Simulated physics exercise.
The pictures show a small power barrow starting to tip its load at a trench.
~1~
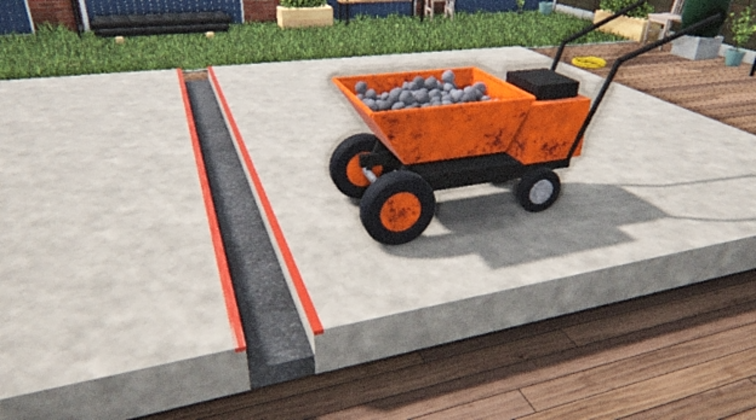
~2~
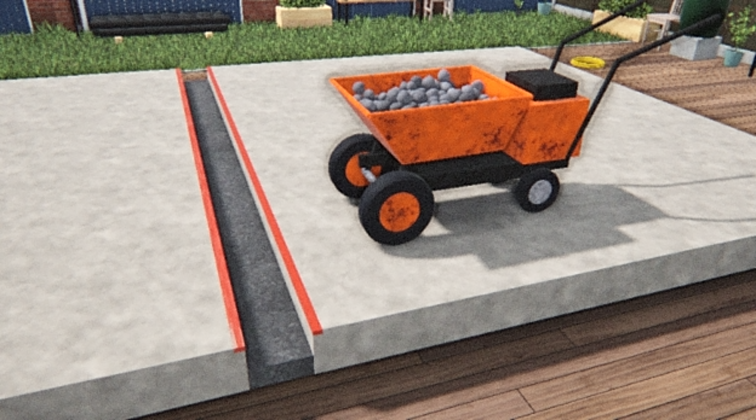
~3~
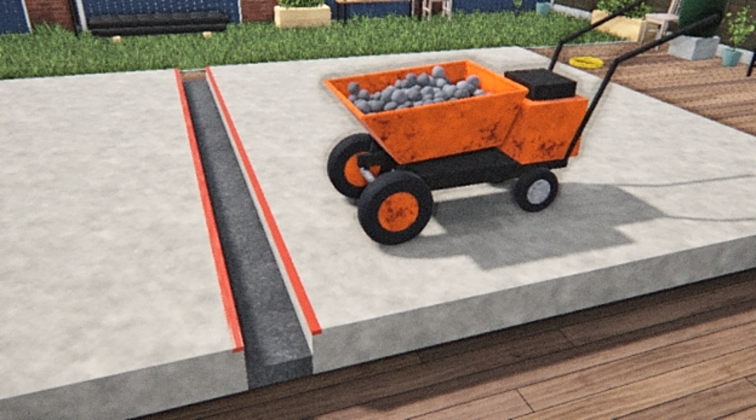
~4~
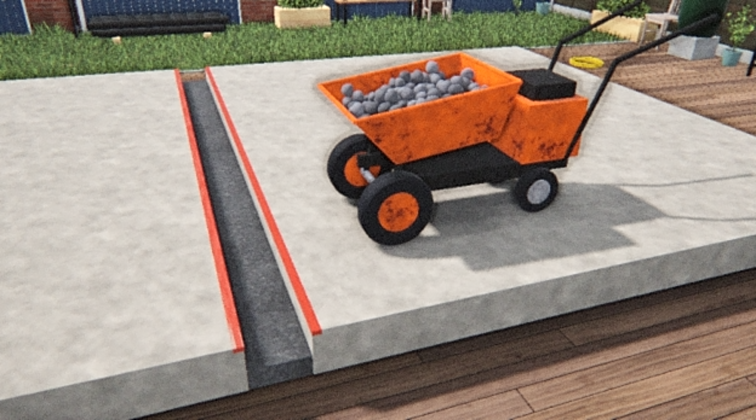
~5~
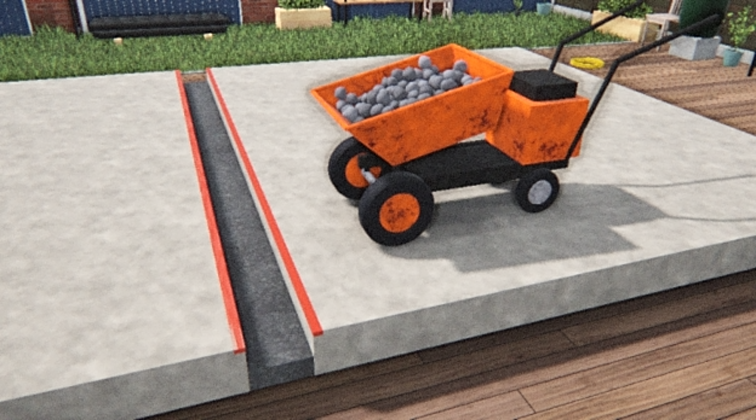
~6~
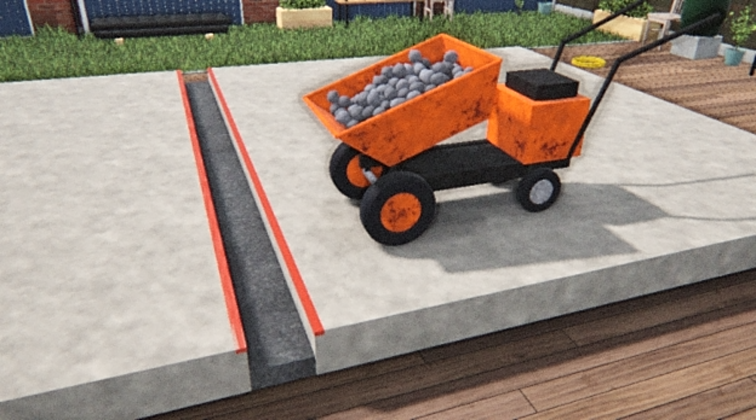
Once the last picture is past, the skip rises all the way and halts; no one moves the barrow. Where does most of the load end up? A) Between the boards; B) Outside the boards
A.
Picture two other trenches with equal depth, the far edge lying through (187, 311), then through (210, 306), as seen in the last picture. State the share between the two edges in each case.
In order: Some 90 per cent, then some 90 per cent.
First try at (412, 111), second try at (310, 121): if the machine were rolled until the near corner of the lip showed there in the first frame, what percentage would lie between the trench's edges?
The share would be near 60 percent, and then near 10 percent.
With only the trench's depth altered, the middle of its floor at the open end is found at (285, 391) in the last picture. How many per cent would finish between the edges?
It works out to some 90 percent.
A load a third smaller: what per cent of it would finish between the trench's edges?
Roughly 90 in a hundred.
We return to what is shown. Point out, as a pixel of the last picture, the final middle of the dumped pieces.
Somewhere around (248, 243) in the last picture.
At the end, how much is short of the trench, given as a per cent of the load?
It works out to roughly 10 percent.
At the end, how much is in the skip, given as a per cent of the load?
That comes to about 0 per cent or so.
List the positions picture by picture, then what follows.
In the first frame, lip of the skip at (372, 115), level; top of the load at (433, 97), round cobbles; first edge of the trench at (301, 287); far edge at (230, 301), the trench under half as wide as the skip, and about half as deep as wide.
In the second frame, lip of the skip at (370, 116), level; top of the load at (430, 97).
In the third frame, lip of the skip at (363, 118), tipped barely; top of the load at (441, 99).
In the fourth frame, lip of the skip at (356, 122), tipped a little; top of the load at (431, 91).
In the fifth frame, lip of the skip at (347, 129), tipped a little; top of the load at (439, 84).
In the sixth frame, lip of the skip at (338, 137), tipped clearly; top of the load at (439, 82); first edge of the trench at (302, 288); far edge at (231, 302).
Soon, skip tipped steeply; all in the skip.
A while on, skip tipped right over; about two thirds in the skip; a stray few short of the trench; about a quarter in or heaped over the trench; a stray few beyond it; a stray few falling.
Towards the end, skip tipped right over; a small part in the skip; a stray few short of the trench; most in or heaped over the trench; a small part beyond it.
Finally, skip tipped right over; a stray few in the skip; a small part short of the trench; most in or heaped over the trench; a small part beyond it.
